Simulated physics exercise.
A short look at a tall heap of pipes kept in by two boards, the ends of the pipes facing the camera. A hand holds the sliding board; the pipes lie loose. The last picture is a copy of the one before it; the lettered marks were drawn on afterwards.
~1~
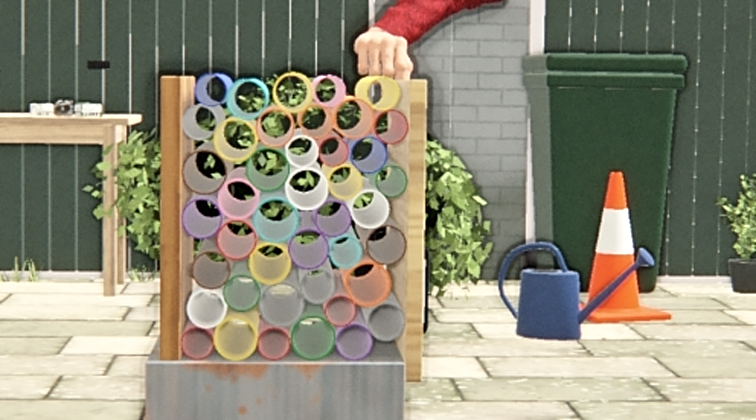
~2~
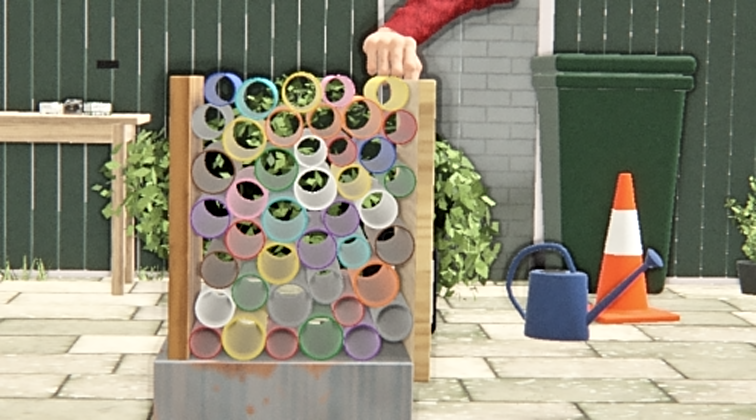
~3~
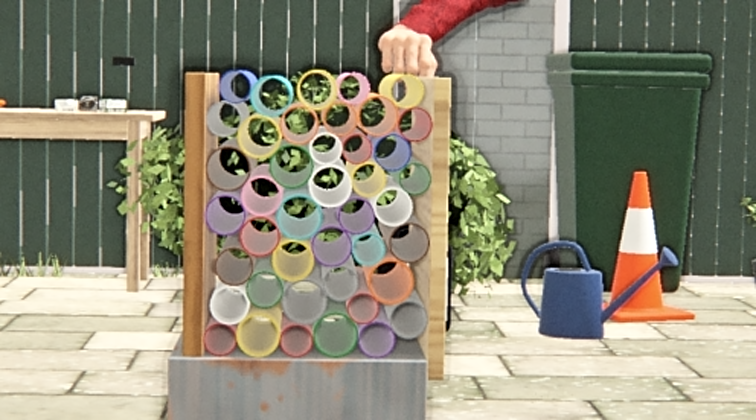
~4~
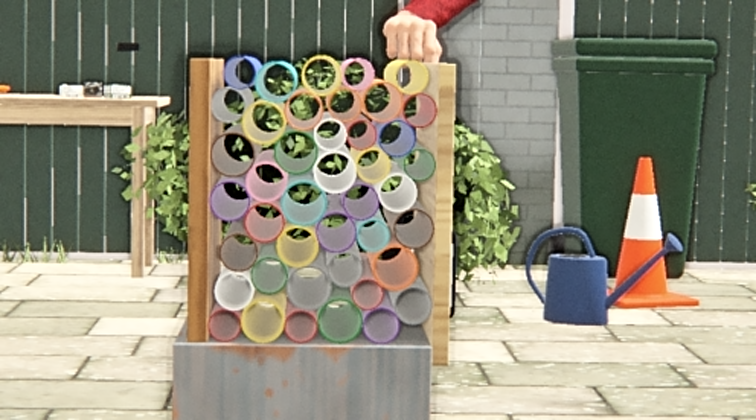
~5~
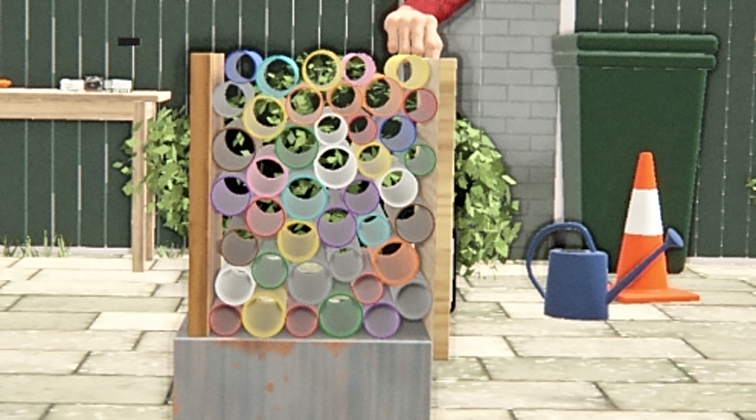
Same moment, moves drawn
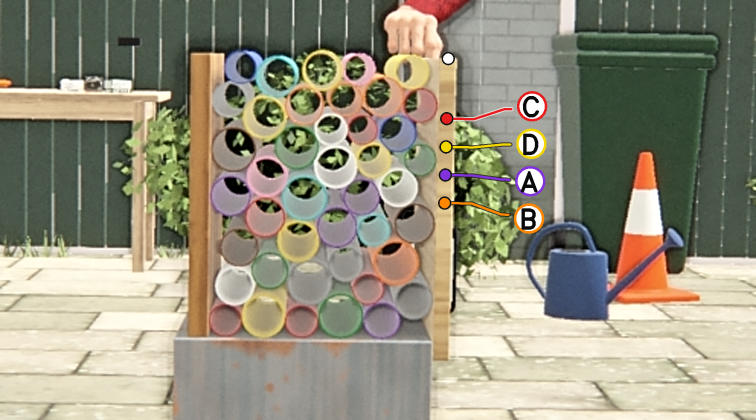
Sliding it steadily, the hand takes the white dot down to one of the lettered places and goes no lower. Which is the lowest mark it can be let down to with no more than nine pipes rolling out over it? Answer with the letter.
The last mark within the limit is B.
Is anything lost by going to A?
At A: Yes.
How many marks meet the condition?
Four of the four.
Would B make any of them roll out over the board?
Yes, at B.
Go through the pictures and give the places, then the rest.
In the first picture, side board (404, 218); a red pipe (198, 343); a grey pipe (386, 322).
In the second picture, a grey pipe (394, 322); a grey pipe (326, 286).
In the third picture, a brown pipe (234, 267); a purple pipe (356, 216).
In the fourth picture, a yellow pipe (373, 165); a yellow pipe (263, 123).
In the fifth picture, an orange pipe (383, 97); a pink pipe (359, 70); side board (432, 197).
On the marked copy, A at (446, 175); B at (445, 203); C at (447, 119); D at (446, 147); the white dot at (449, 59).
With B. Early on, top of the board (438, 125).
Further on, top of the board (436, 199).
At the end, top of the board (436, 203), eight out over the board.
As for the rest, A two out over the board; C none out over the board; D two out over the board.
